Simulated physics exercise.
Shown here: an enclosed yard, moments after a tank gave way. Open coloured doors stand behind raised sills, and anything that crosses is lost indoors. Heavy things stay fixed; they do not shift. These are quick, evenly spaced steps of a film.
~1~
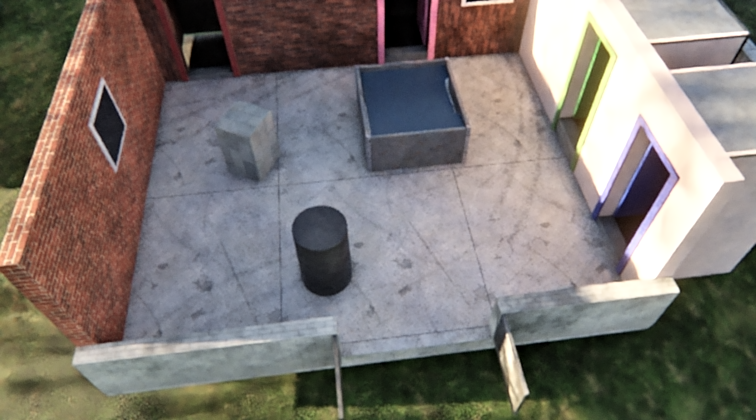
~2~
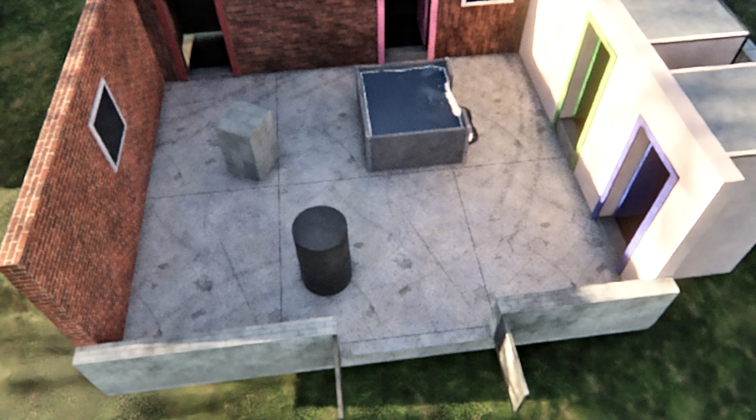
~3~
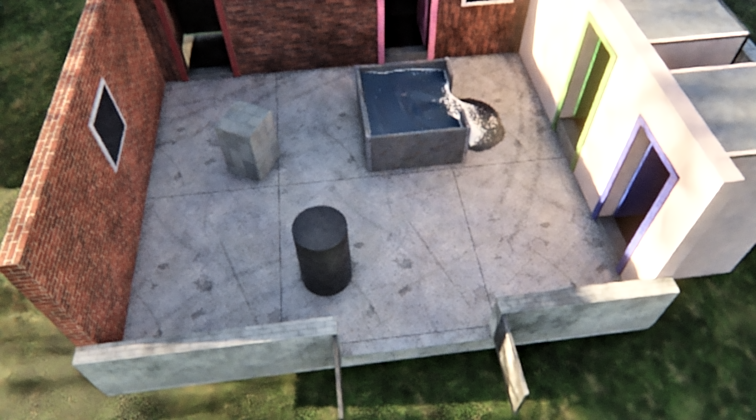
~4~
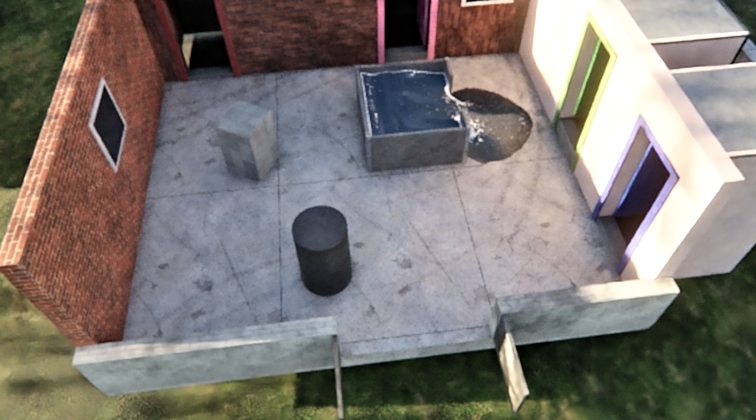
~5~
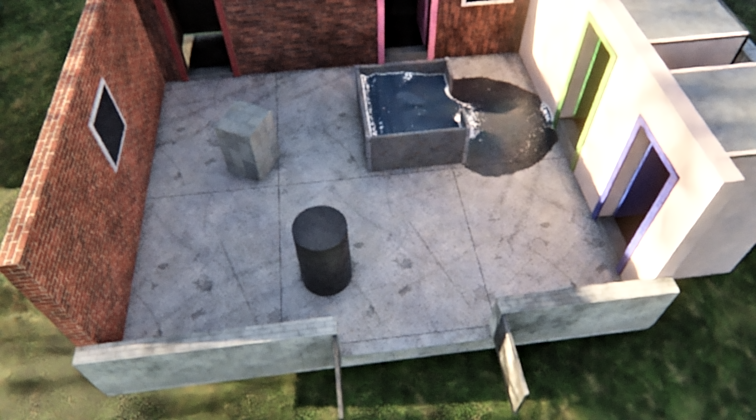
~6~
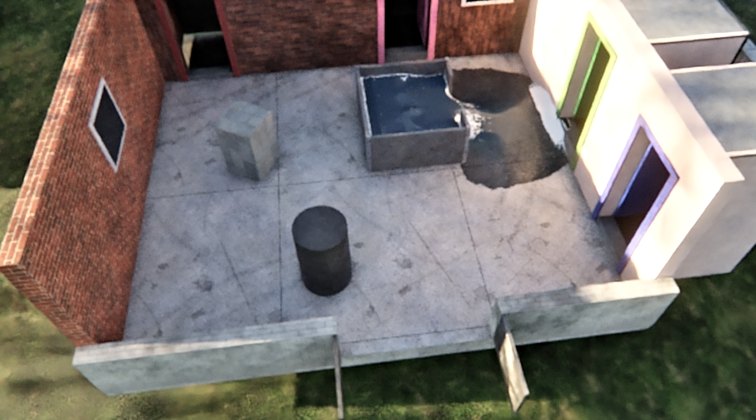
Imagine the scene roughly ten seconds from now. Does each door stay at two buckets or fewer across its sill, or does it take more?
As I see it, the blue door will pass two buckets at most; the green door will pass two buckets at most; the pink door will pass two buckets at most; the red door will pass two buckets at most.
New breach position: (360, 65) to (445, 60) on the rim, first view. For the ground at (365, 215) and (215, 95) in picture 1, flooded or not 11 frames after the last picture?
Still dry, Soaked.
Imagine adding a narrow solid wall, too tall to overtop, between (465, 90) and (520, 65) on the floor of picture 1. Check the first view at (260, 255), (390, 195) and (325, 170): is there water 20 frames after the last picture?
Results in order: Bone-dry / bone-dry / bone-dry.
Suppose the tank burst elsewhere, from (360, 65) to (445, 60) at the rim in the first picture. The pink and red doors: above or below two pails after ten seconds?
Lab note - pink door tops the mark, red door stays short of it.
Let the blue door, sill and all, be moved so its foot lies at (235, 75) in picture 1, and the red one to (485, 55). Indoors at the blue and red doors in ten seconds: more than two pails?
I'd say blue door falls short, while red door overflows.
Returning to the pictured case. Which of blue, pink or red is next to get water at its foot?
First in line is the blue door.
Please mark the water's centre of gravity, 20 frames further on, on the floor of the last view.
My pick is pixel (469, 139).
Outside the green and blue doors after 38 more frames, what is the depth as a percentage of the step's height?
Depth ratios, approx.: 40 and 60 percent.
A moment on, water covers 15 % of the floor; the blue door wet at the sill, nothing in, the green door wet at the sill, nothing in, the pink door not reached, the red door not reached.
Next, water covers 25 % of the floor; the blue door wet at the sill, nothing in, the green door under two buckets in, the pink door wet at the sill, nothing in, the red door not reached.
Then, water covers 40 % of the floor; the blue door wet at the sill, nothing in, the green door under two buckets in, the pink door wet at the sill, nothing in, the red door not reached.
Later, water covers 65 % of the floor; the blue door wet at the sill, nothing in, the green door under two buckets in, the pink door wet at the sill, nothing in, the red door wet at the sill, nothing in.
In the end, water covers 95 % of the floor; the blue door wet at the sill, nothing in, the green door under two buckets in, the pink door wet at the sill, nothing in, the red door wet at the sill, nothing in.
